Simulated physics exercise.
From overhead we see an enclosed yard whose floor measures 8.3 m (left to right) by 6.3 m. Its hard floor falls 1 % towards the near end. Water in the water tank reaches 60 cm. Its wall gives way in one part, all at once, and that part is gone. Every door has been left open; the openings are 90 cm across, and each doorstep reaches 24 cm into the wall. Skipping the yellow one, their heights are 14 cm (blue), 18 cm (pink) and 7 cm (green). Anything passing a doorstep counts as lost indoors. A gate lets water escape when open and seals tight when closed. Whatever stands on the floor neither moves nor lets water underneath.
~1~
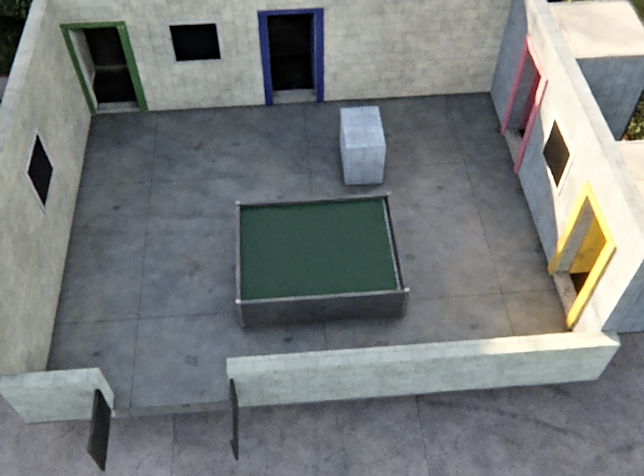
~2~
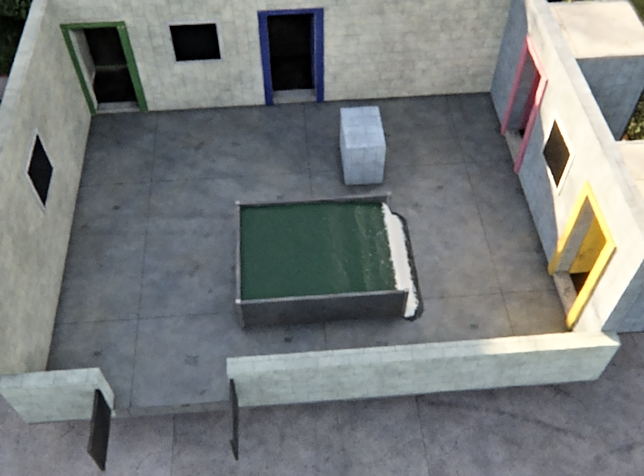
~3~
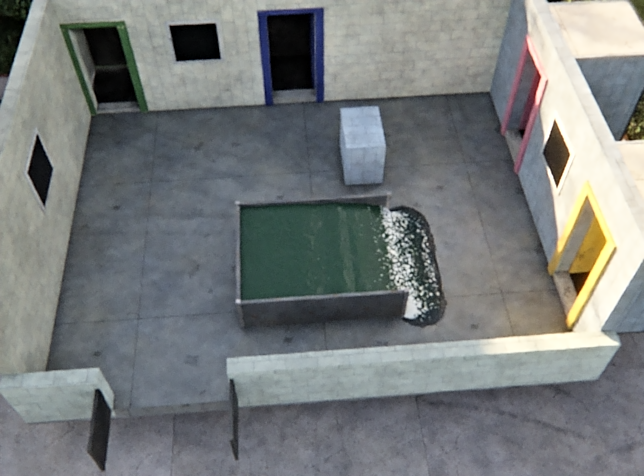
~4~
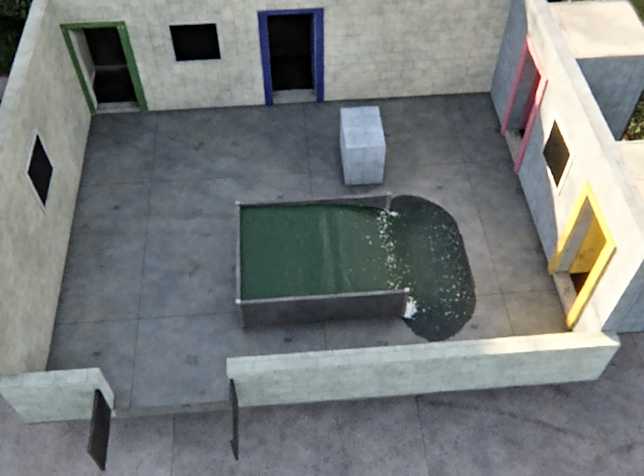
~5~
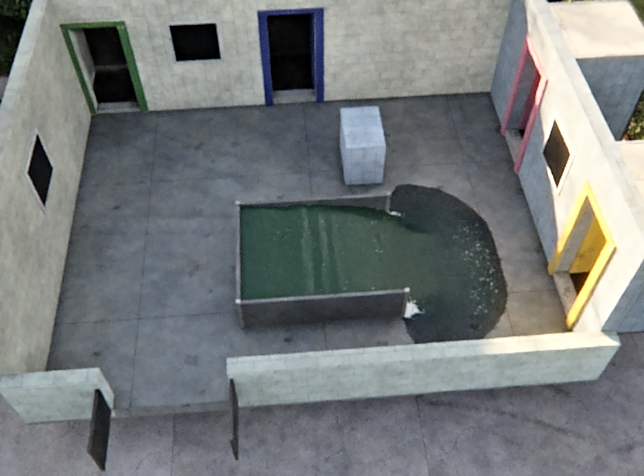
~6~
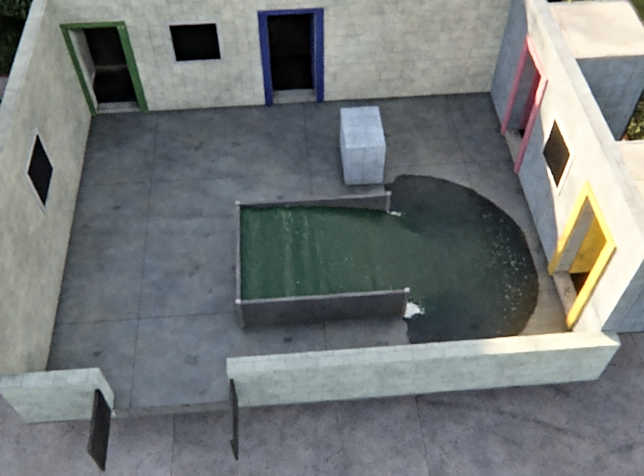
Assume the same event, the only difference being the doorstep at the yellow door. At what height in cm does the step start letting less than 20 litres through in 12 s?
At about 29 cm.
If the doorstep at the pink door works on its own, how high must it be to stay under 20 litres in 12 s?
The pink one would have to be about 10.0 cm high.
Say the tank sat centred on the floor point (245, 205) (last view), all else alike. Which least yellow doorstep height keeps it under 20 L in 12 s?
Then it needs to be around 18 cm high.
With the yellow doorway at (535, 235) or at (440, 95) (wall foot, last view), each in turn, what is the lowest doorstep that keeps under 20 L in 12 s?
Minimums: Roughly 29 cm and 16 cm.
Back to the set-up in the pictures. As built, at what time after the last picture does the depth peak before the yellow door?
Some 1.8 s, more or less.
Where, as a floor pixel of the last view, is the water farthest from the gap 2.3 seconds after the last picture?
At about (491, 97).
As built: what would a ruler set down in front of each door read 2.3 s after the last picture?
Centimetres: Blue = 0, pink = 16, green = 0, yellow = 30.
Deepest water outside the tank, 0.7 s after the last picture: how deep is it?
I'd put it near 35 cm.
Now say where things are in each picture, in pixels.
The first picture shows still water, 60 cm deep, in the water tank at (318, 248); the yellow door at (578, 262) is dry.
In the second picture, the gap is at (393, 256), the front 0.3 m out at (417, 310); the back of the water tank holds 60 cm.
In the third picture, the gap is at (393, 258), the front 0.7 m out at (441, 302); the back of the water tank holds 60 cm.
In the fourth picture, water pours out at (393, 259) and has run 1.2 m, to (464, 262); about 9 cm deep outside, 60 cm at the back.
In the fifth picture, the front is at (498, 271), 1.8 m from the gap at (393, 259); 4.6 m2 of floor is wet, 60 cm left at the back.
In the sixth picture, the gap is at (393, 259), the front 2.3 m out at (532, 278); the back of the water tank holds 59 cm; 0.5 m in a straight line remain to the yellow door at (578, 262).
Then, 0.7 s after the last picture water covers 25 % of the floor, deepest (35 cm) near (546, 256); 16 cm at the yellow door, 28 litres in over its 11 cm doorstep.
Then, 2.3 s after the last picture water covers 30 % of the floor, deepest (33 cm) near (578, 349); 30 cm at the yellow door, 216 litres in over its 11 cm doorstep.
Then, 11.3 s after the last picture water covers 95 % of the floor, deepest (10 cm) near (233, 295); 8 cm at the yellow door, 354 litres in over its 11 cm doorstep.
At the yellow door as built, the water peaked near 32 cm, 1.9 s after the last picture.
With a doorstep of 26 cm, 44 litres would have come in within the 12 s; with 35 cm, 3 litres. So under 20 litres takes about 29 cm.
